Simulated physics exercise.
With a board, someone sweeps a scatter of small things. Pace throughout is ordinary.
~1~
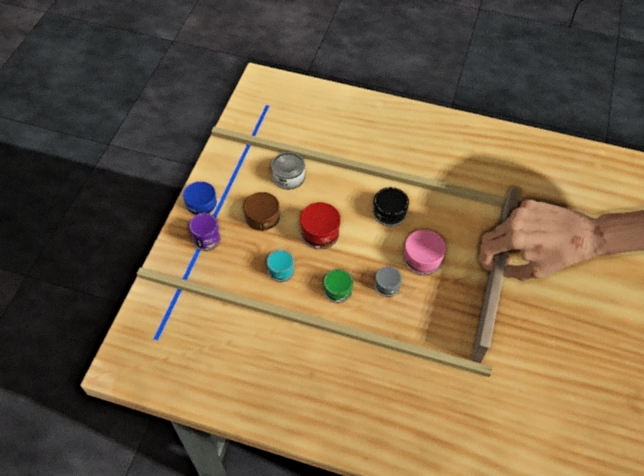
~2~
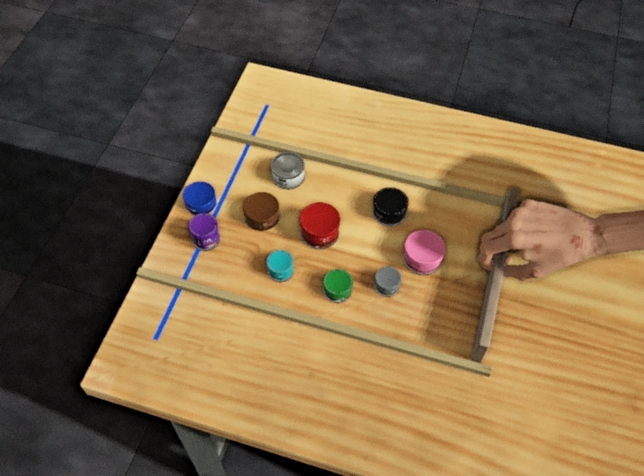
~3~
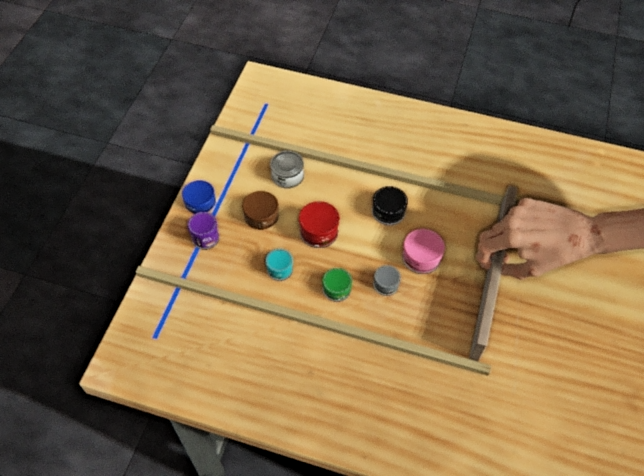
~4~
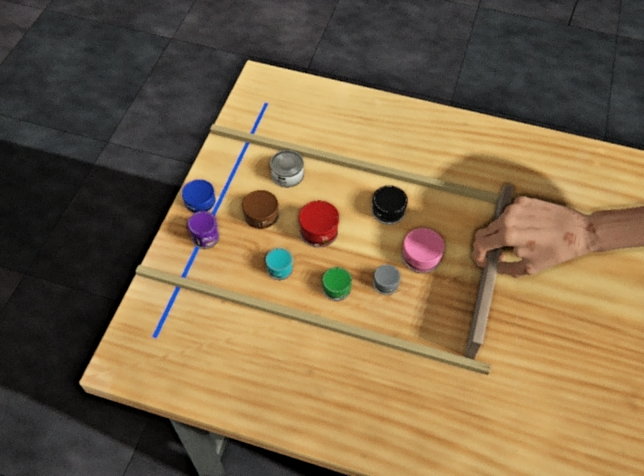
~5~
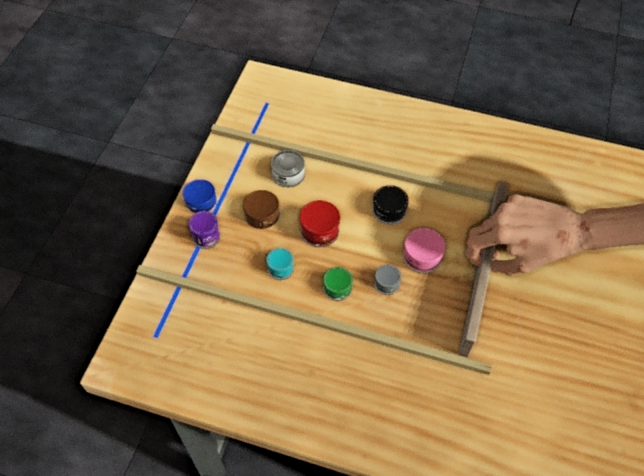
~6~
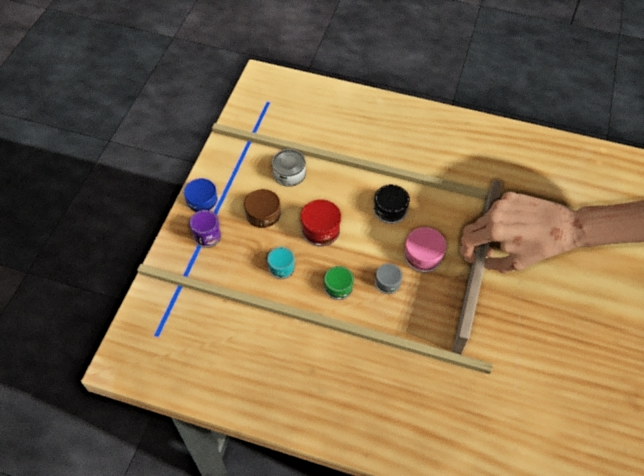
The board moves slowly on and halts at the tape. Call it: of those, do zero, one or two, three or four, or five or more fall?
Three or four fall.
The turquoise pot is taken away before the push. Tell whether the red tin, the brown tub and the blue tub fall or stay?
Red tin down; brown tub down; blue tub down.
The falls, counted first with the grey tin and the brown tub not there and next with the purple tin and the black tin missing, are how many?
The number is 2 for the first case and 3 for the second.
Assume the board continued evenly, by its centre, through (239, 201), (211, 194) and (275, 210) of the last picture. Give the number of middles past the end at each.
Counts per position: 2 / 4 / 1.
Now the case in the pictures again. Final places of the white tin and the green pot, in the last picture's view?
The first one ends at (214, 141), the second at (178, 255).
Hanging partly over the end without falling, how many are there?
The answer comes to 1.
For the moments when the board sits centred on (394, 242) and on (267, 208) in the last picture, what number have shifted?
The first number is 3, the next one 10.
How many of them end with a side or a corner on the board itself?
The count comes out at 4.
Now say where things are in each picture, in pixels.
Blue tub (200, 199); purple tin (205, 232); brown tub (262, 212); board (497, 271); tape (218, 209), in the first frame.
Purple tin (205, 232); grey tin (388, 282), in the second frame.
Brown tub (261, 210); black tin (390, 206), in the third frame.
Blue tub (199, 196); board (490, 268), in the fourth frame.
Purple tin (205, 230); green pot (338, 284), in the fifth frame.
Blue tub (201, 195); purple tin (206, 229); brown tub (263, 209); board (478, 264); tape (219, 206), in the sixth frame.
Early on, none off yet; blue tub at rest near (201, 195); purple tin at rest near (206, 229); brown tub at rest near (263, 209).
A while later, none off yet; blue tub travelled about its own width near (180, 190); purple tin at rest near (206, 229); brown tub travelled about its own width near (212, 196).
Finally, the number that fall off is three or four; lost, red tin, brown tub, purple tin and blue tub.
